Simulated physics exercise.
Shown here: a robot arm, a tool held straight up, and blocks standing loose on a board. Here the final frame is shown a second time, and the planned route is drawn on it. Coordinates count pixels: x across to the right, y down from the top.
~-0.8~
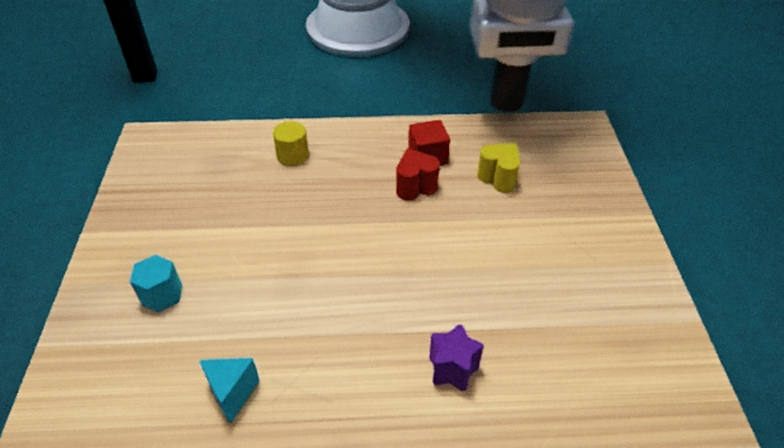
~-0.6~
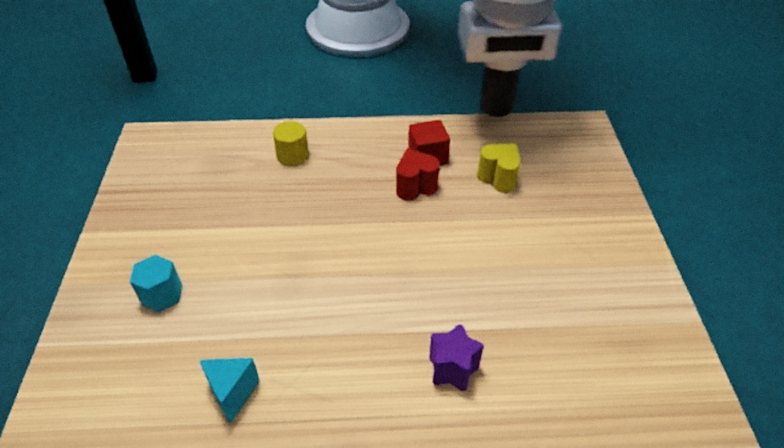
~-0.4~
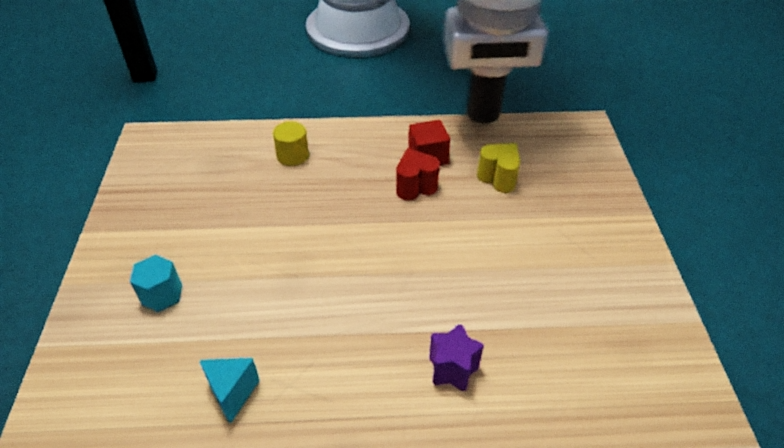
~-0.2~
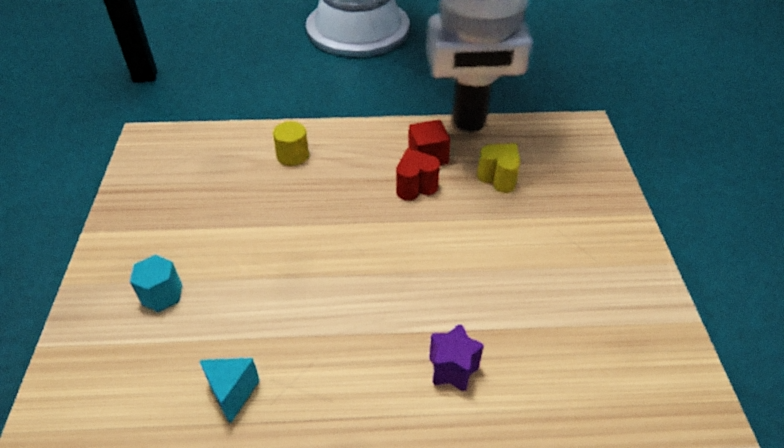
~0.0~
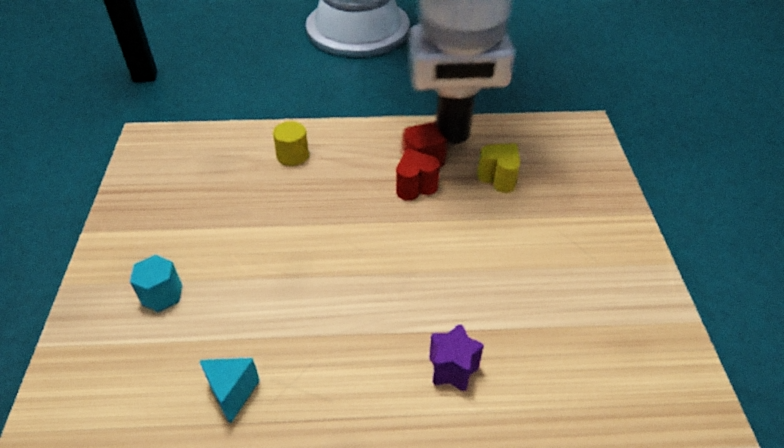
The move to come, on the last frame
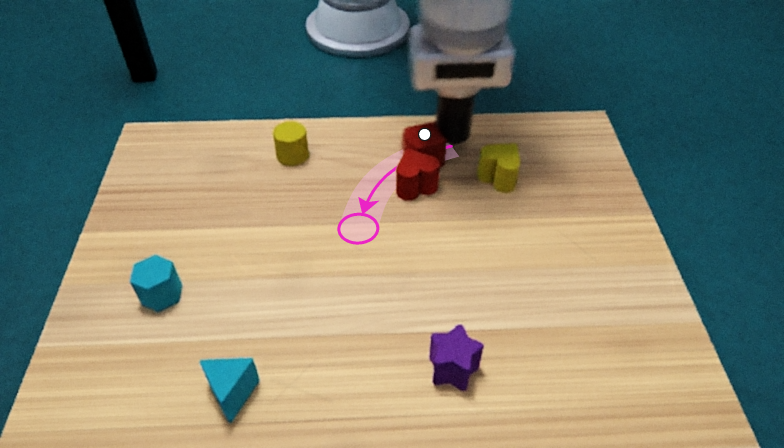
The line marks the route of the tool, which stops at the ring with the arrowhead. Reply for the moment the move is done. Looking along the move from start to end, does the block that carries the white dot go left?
Going by the path, no.
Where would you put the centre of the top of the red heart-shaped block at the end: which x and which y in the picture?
Located at (407, 177).
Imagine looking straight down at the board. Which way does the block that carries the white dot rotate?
Looking down, my answer is that the block that carries the white dot rotates clockwise.
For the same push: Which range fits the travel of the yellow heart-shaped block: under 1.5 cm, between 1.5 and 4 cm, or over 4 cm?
Short of 1.5 cm.
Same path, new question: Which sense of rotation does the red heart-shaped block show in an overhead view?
Looking from above, the answer is counterclockwise.
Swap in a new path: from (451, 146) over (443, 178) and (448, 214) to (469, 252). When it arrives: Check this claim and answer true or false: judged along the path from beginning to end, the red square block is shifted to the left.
False
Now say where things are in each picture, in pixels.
The first picture shows tip of the tool at (507, 102), middles of tops, red heart-shaped block at (416, 163), red square block at (430, 131), yellow heart-shaped block at (503, 154).
The second picture shows tool at (496, 107), nothing pushed.
The third picture shows tool at (483, 113), nothing pushed.
The fourth picture shows tool at (469, 122), nothing pushed.
The fifth picture shows tool at (453, 133), red heart-shaped block at (416, 163), red square block at (425, 134), yellow heart-shaped block at (503, 154).
The line goes from (451, 146) over (407, 162) and (374, 190) to (358, 228); the dot is on the red square block.
On the path given first. One third of the way, tool at (406, 150); red heart-shaped block at (409, 170), turned 55° anticlockwise; red square block at (380, 154), turned 20° anticlockwise.
Two thirds of the way, tool at (373, 178); red heart-shaped block at (407, 176), turned 85° anticlockwise; red square block at (341, 181).
At the end, tool at (358, 216); red heart-shaped block at (407, 177), turned 95° anticlockwise; red square block at (318, 200), turned 25° clockwise; yellow heart-shaped block unmoved.
